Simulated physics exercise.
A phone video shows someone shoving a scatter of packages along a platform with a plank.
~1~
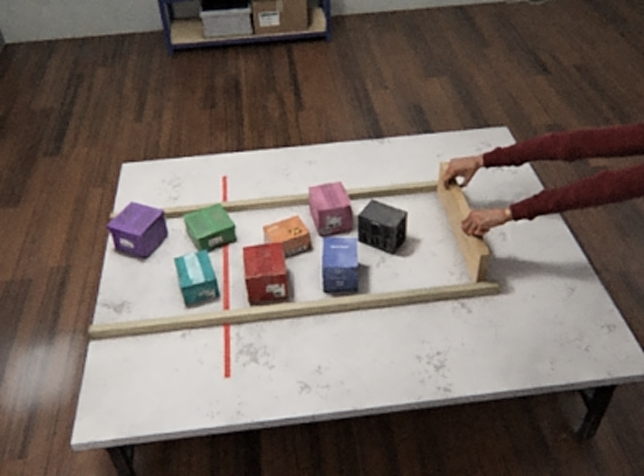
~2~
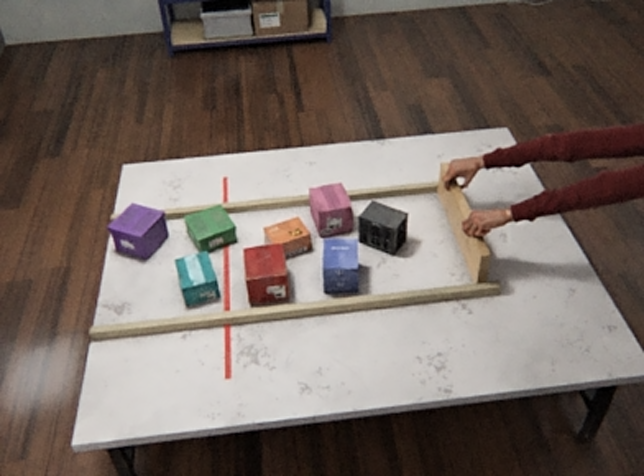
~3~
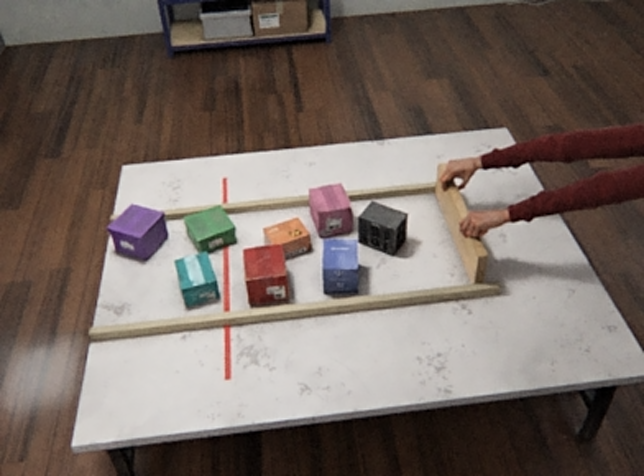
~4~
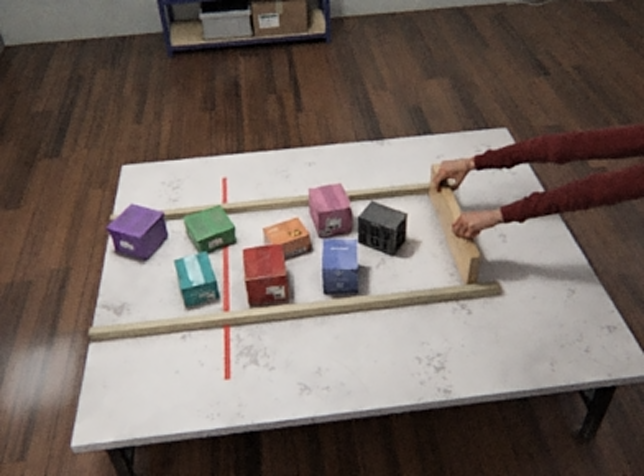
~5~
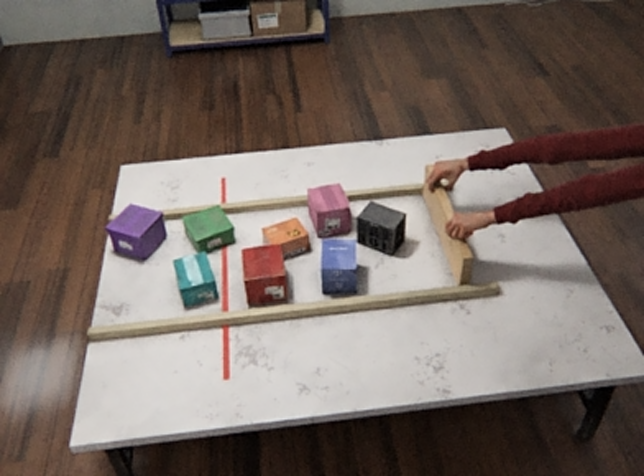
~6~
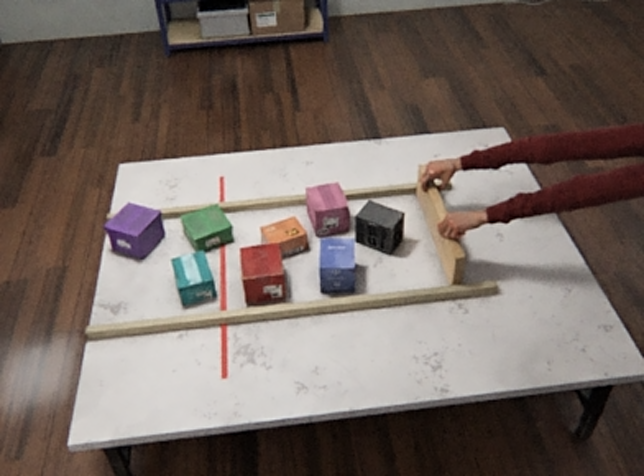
On a white tabletop marked with a red line, colourful boxes sit scattered between two wooden rails while a person's hands grip a plank at the right end. The hands hold it nearly still, then slide it slightly left towards the black box, and the boxes stay essentially in place.
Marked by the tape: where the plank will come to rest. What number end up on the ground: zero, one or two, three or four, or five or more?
I foresee no drops here.
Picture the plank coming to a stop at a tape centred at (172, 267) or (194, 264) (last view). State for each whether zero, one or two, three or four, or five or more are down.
One after the other, that's 1 or 2 for the first and either one or two for the second.
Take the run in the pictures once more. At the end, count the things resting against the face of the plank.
At rest, 3 are in contact.
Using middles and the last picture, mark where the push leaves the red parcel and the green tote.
First (165, 283), then (166, 228).
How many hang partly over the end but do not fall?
1.
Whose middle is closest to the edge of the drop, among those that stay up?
That would be the purple tote.
Early on, none off yet; purple tote at rest near (136, 231); turquoise parcel at rest near (194, 278); green tote at rest near (207, 229).
A while later, none off yet; purple tote at rest near (136, 231); turquoise parcel travelled a little near (172, 278); green tote travelled a little near (201, 228).
Finally, the number that fall off is zero.
